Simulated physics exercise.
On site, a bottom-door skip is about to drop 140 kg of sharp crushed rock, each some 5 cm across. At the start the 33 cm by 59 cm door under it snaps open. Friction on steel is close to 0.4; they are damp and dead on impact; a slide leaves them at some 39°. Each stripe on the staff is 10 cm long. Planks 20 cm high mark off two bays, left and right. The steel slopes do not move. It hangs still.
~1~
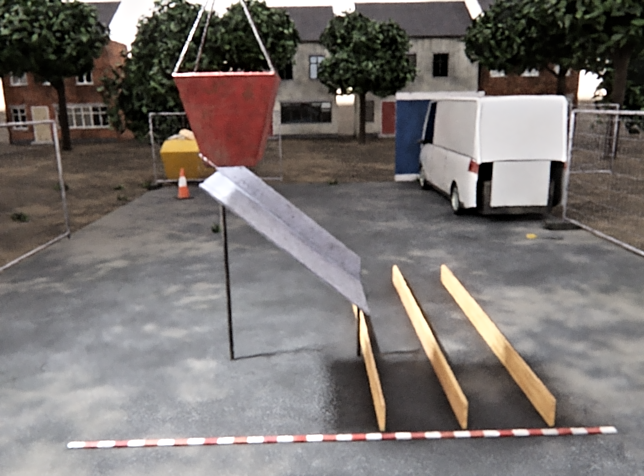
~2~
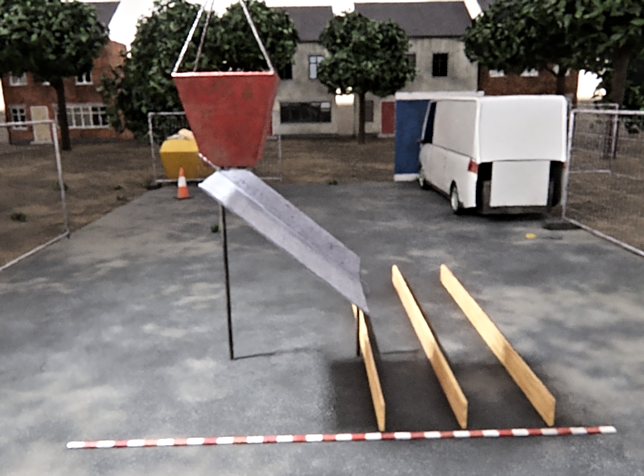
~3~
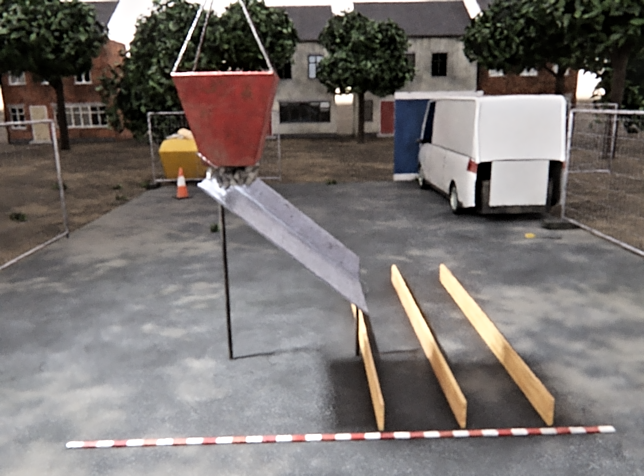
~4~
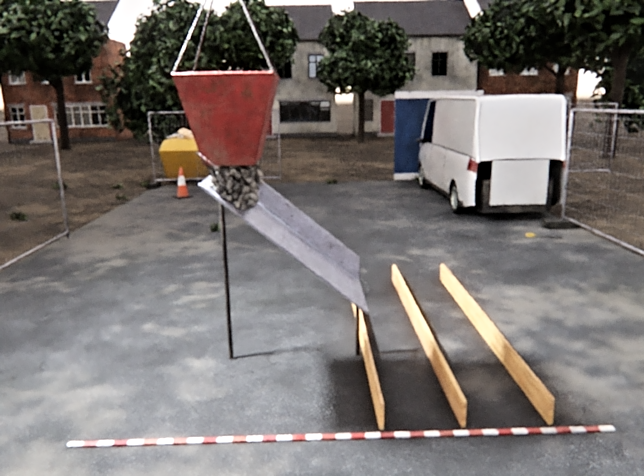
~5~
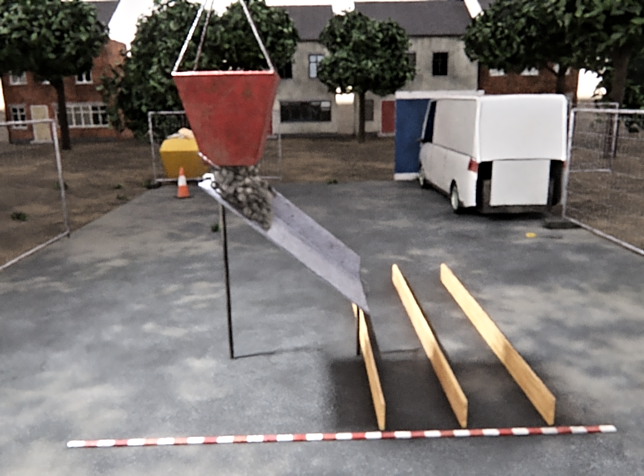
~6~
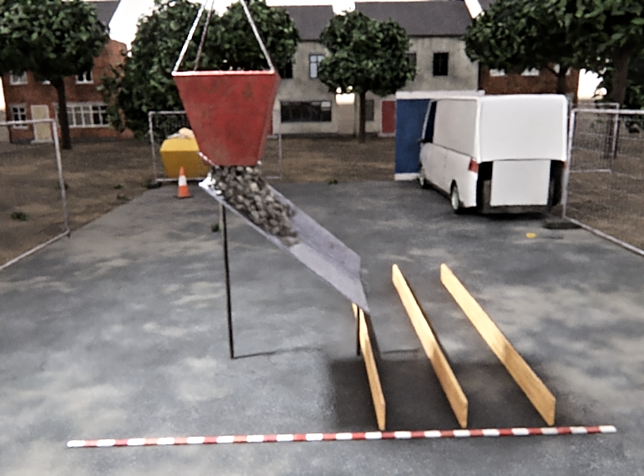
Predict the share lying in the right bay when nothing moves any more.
Roughly 8 per cent ends in the right bay.
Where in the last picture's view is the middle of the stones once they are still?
Near (421, 374).
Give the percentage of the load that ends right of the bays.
Near 0 in a hundred.
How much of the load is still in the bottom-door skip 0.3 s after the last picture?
It holds some 0 per cent.
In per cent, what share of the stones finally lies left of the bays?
Some 0 per cent of the load.
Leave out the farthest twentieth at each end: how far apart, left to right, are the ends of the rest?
About 60 cm.
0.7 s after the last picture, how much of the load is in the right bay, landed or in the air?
Some 0 per cent.
Then, 0.3 s after the last picture, 1 % in the bottom-door skip, 92 % on the steel, 4 % falling or lying left of the bays, 3 % falling or lying in the left bay; the stones farthest right are at (404, 332).
Then, 0.7 s after the last picture, 0 % in the bottom-door skip, 46 % on the steel, 4 % falling or lying left of the bays, 50 % falling or lying in the left bay; the stones farthest right are at (437, 367).
Then, 1.3 s after the last picture, 0 % in the bottom-door skip, 94 % falling or lying in the left bay, 6 % falling or lying in the right bay; the stones farthest right are at (495, 374).
Then, 2.2 s after the last picture, 0 % in the bottom-door skip, 92 % falling or lying in the left bay, 8 % falling or lying in the right bay; the stones farthest right are at (498, 371).
Then, 4.1 s after the last picture, 0 % in the bottom-door skip, 92 % in the left bay, 8 % in the right bay; the stones farthest right are at (498, 371).
